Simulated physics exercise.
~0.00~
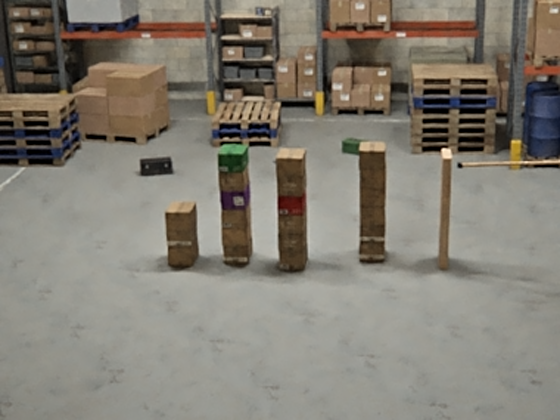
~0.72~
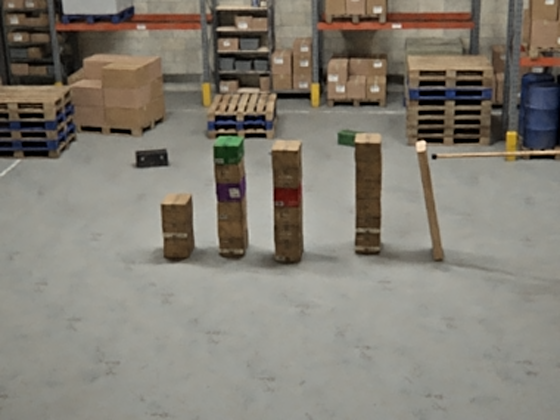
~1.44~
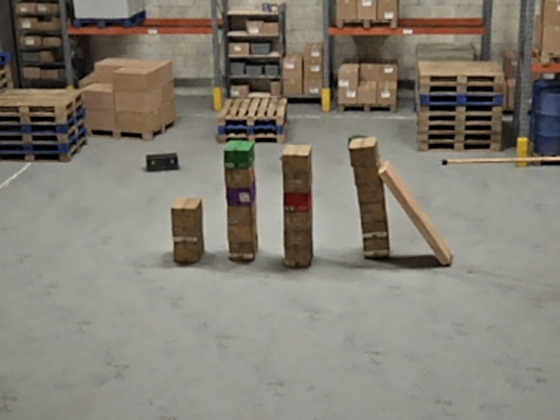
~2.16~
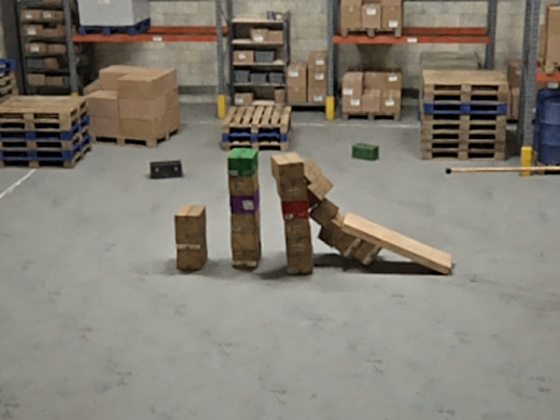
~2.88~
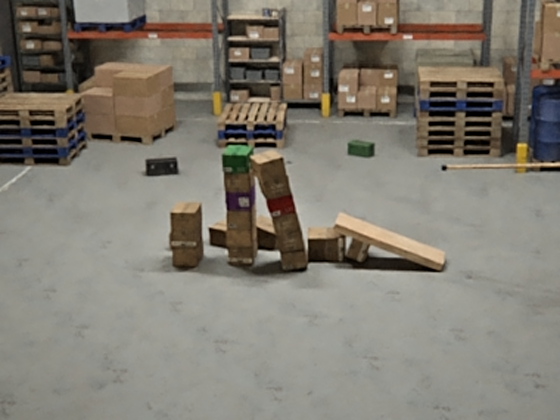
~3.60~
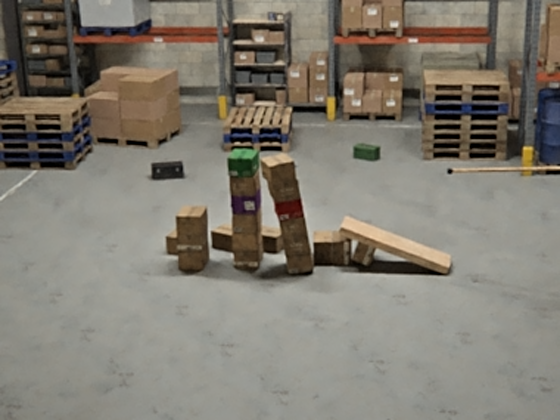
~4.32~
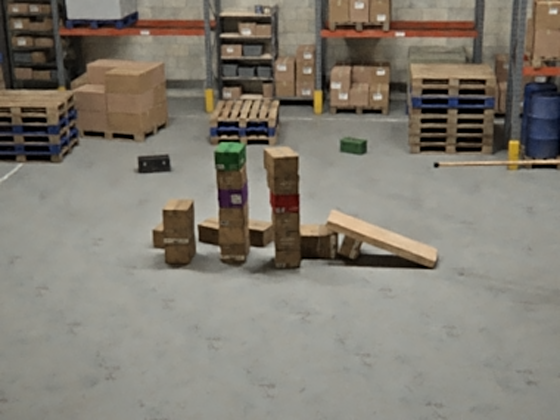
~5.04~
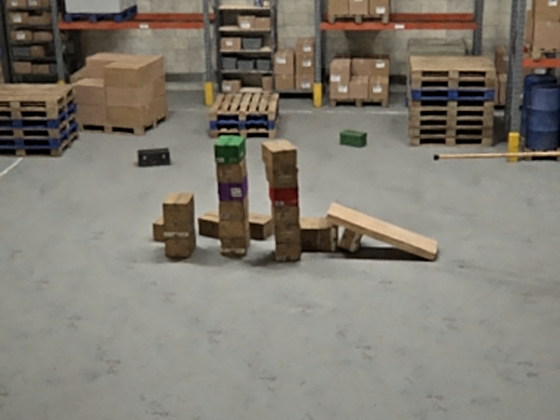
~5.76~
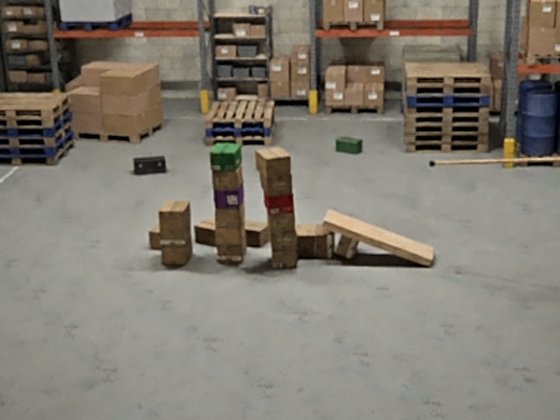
The footage shows an upright wooden board tipping left into a row of carton stacks in a warehouse, toppling the nearest stack, whose cartons scatter leftward; the stack with the red carton is jostled but stays standing, as do the stack with purple and green cartons and the short one.
